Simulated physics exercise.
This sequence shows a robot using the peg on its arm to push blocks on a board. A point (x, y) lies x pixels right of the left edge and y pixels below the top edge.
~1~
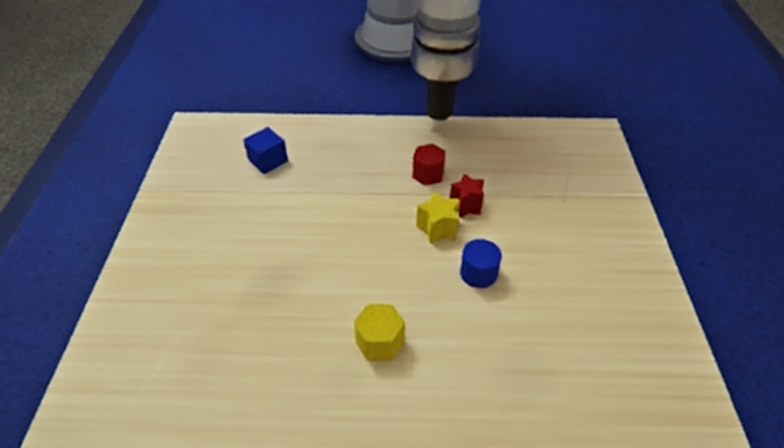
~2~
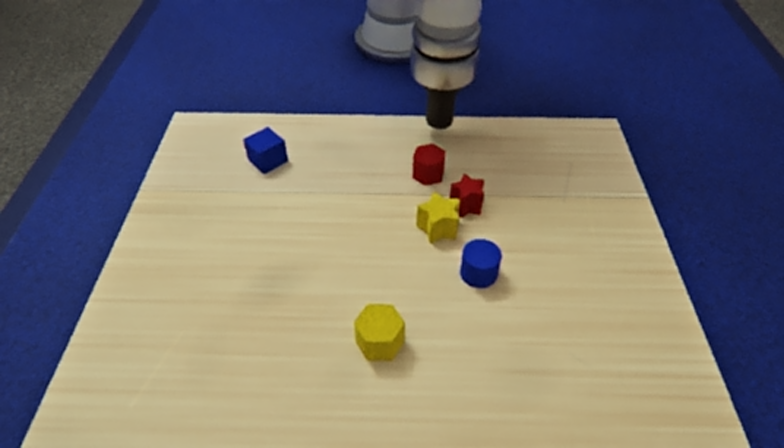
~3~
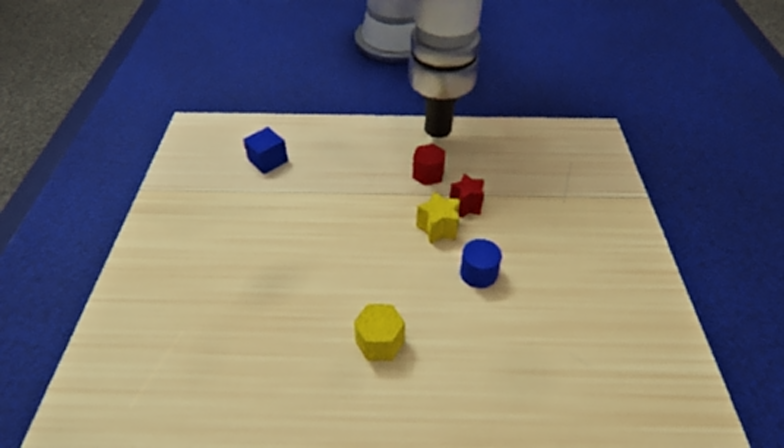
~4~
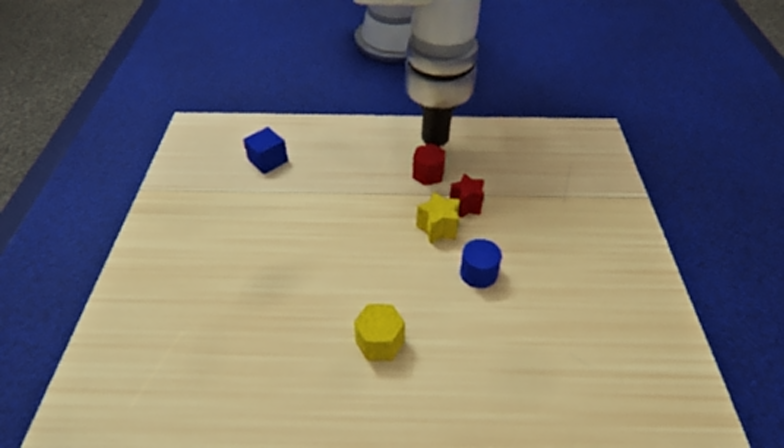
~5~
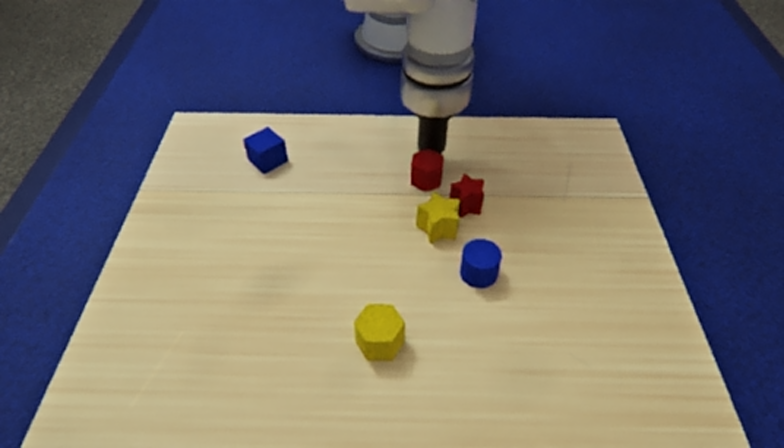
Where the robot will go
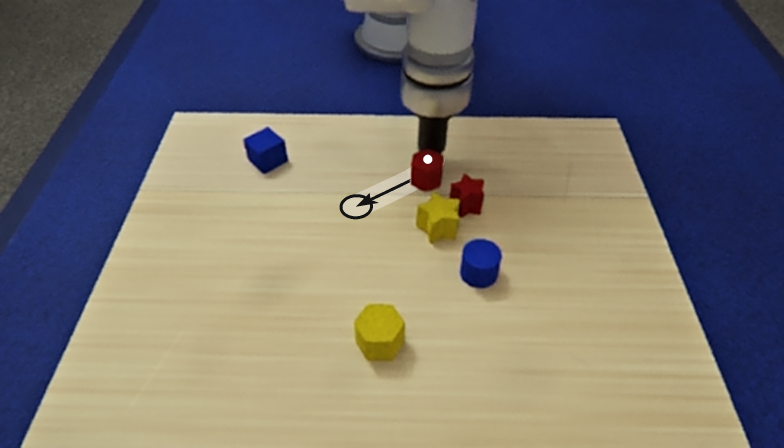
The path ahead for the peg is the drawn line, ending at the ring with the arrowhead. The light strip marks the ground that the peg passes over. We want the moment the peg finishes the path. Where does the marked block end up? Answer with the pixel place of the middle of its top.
That would be at about pixel (413, 185).
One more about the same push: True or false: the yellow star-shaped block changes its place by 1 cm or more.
False
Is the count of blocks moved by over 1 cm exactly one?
I expect so.
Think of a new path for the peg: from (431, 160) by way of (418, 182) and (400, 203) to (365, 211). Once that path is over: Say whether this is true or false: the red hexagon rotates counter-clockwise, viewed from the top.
The statement is correct.
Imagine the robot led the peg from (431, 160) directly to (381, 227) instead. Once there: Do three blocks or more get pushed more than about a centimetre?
No, that is not how it ends up.
Drawn move, from (431, 160) via (414, 179) and (386, 192), ending at (356, 207); the dot is on the red hexagon.
The first path, step by step. One third of the way, peg at (414, 166); red hexagon at (420, 180), turned 30° anticlockwise.
Two thirds of the way, peg at (385, 180); red hexagon at (413, 185), turned 75° anticlockwise.
At the end, peg at (355, 194); red hexagon at (413, 185), turned 75° anticlockwise; yellow star-shaped block still.
